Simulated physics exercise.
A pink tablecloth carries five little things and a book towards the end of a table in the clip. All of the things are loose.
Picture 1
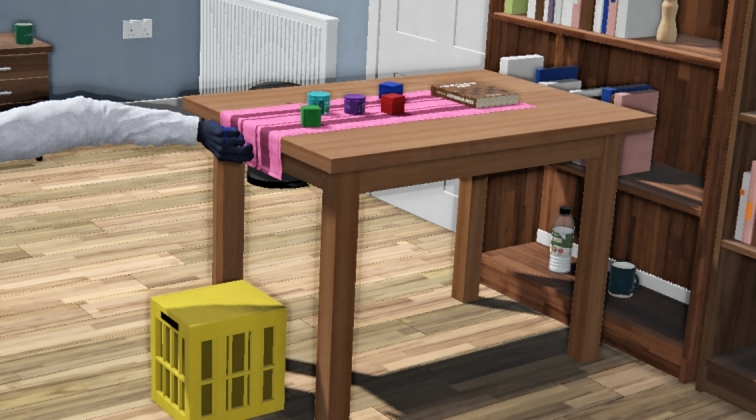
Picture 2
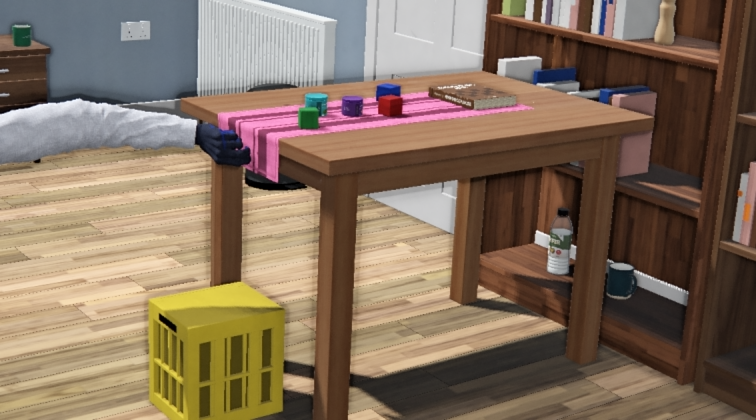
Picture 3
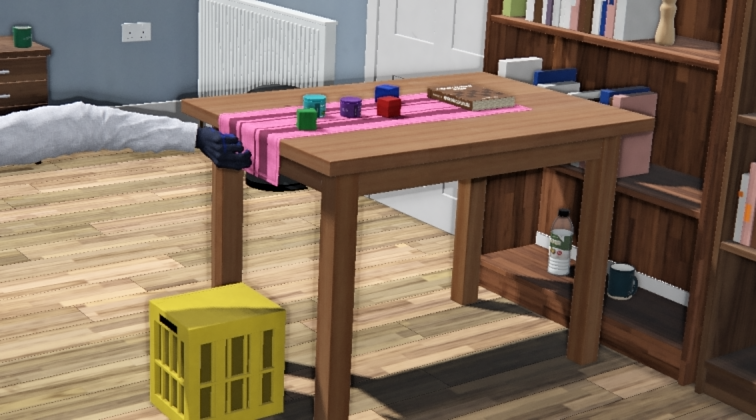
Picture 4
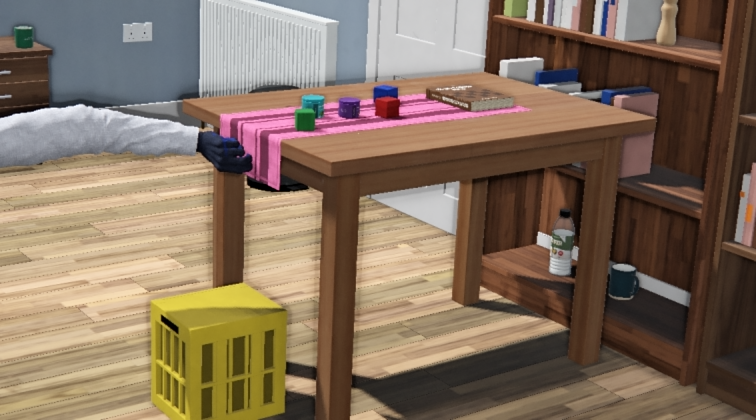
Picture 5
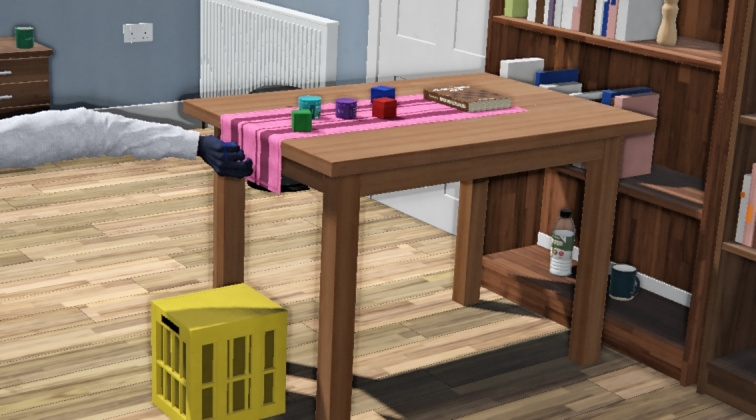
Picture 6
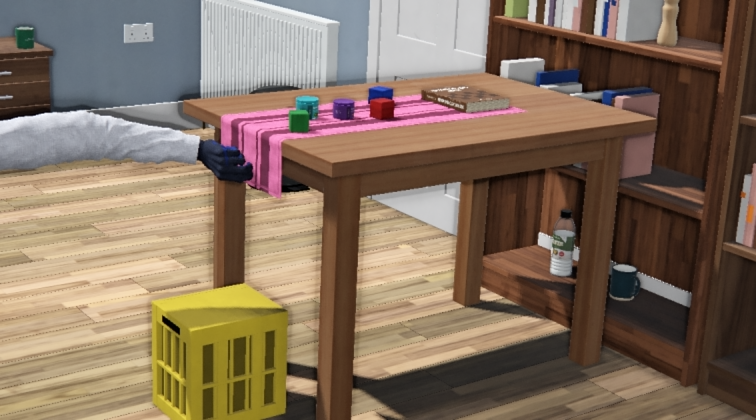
In a room with a wooden table, a dark-gloved hand at the left edge slowly drew a pink cloth down over the side, and the small coloured things and book on it shifted slightly left.
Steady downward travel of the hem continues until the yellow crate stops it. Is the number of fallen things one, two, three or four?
Lost: Three.
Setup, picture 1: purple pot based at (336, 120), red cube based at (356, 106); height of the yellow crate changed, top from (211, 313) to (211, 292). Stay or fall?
The purple pot? Lost. The red cube? Safe.
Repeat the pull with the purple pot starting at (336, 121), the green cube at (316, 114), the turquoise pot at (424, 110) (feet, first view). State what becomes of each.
In the end the purple pot is no longer up there, the green cube is no longer up there and the turquoise pot is still up there.
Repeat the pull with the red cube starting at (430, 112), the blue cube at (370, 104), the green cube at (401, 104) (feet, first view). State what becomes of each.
As for the red cube, it stays aboard; the blue cube stays aboard; the green cube stays aboard.
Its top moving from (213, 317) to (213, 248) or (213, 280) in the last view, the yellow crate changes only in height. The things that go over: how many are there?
1 and 2.
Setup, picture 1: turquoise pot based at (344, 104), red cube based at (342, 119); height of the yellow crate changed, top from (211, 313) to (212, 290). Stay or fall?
In the end the turquoise pot is still on top and the red cube is no longer on top.
Soon after, hem near (245, 270); green cube and turquoise pot gone.
Then, hem on the crate; green cube, turquoise pot and purple pot gone.
At rest, hem on the crate; green cube, turquoise pot and purple pot gone. It carries off three.
